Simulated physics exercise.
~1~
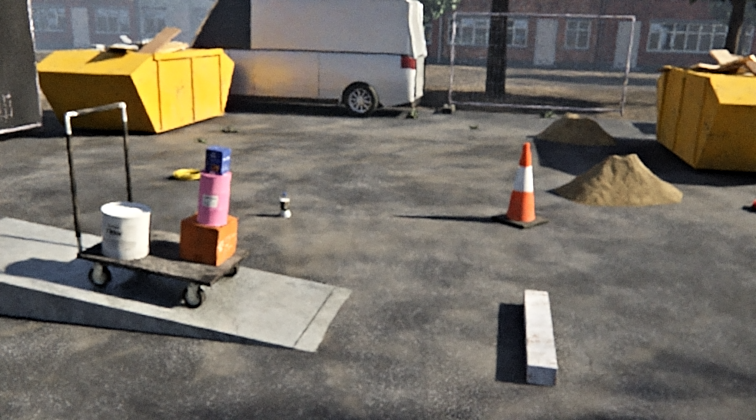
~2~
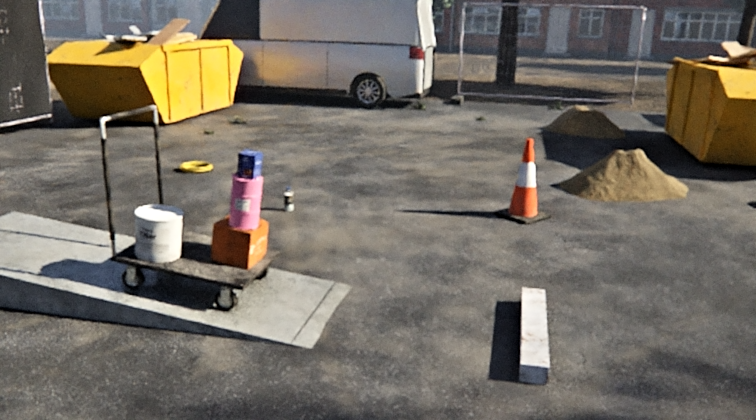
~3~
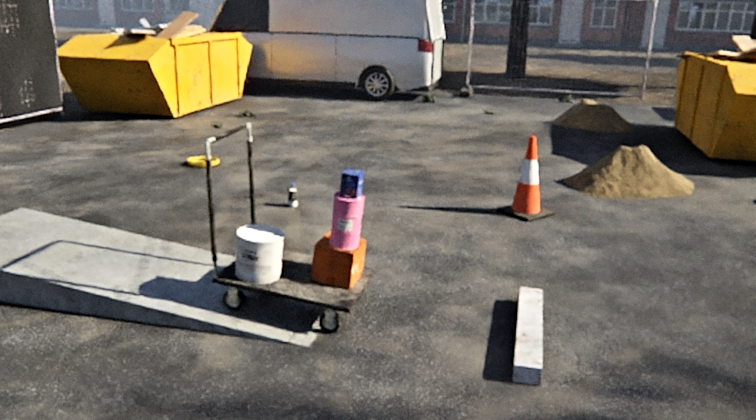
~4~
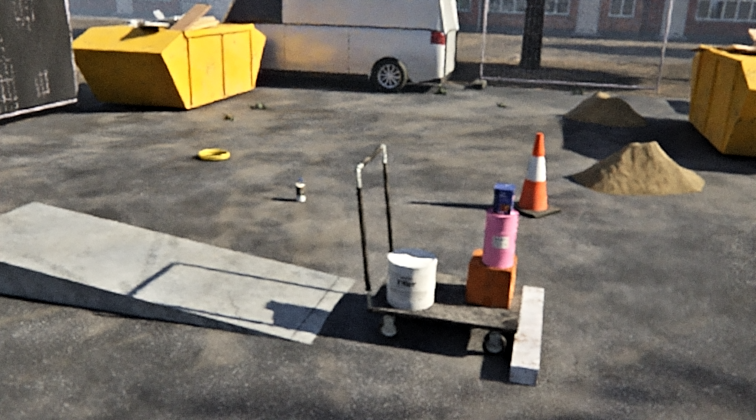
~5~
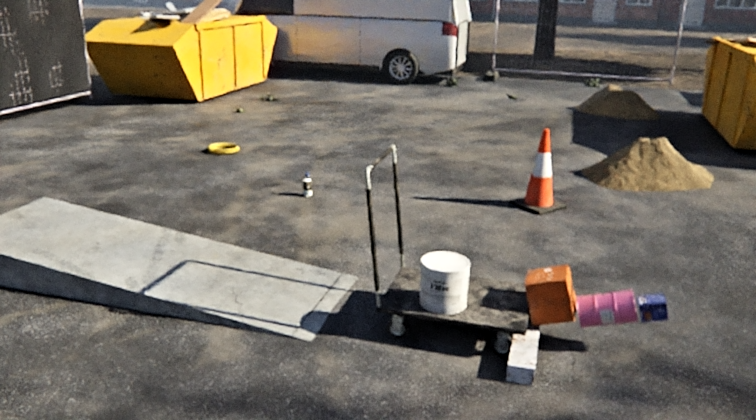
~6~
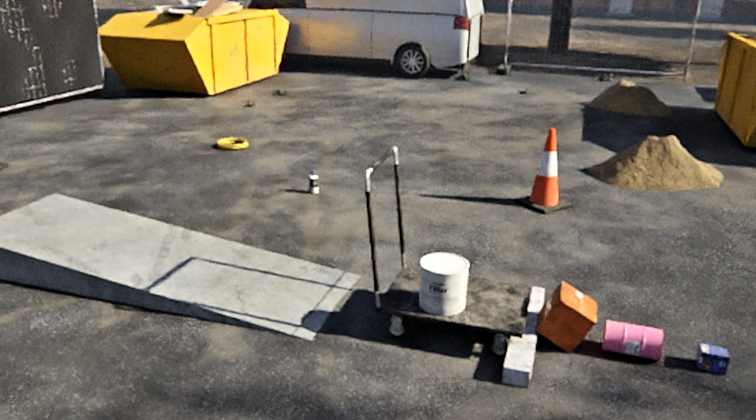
We see a flat trolley carrying a white pail and an orange box topped by a pink canister and a blue box roll down a ramp to a kerb, where it stops; the stacked items tumble off to the right and lie on the ground, while the pail stays upright aboard.
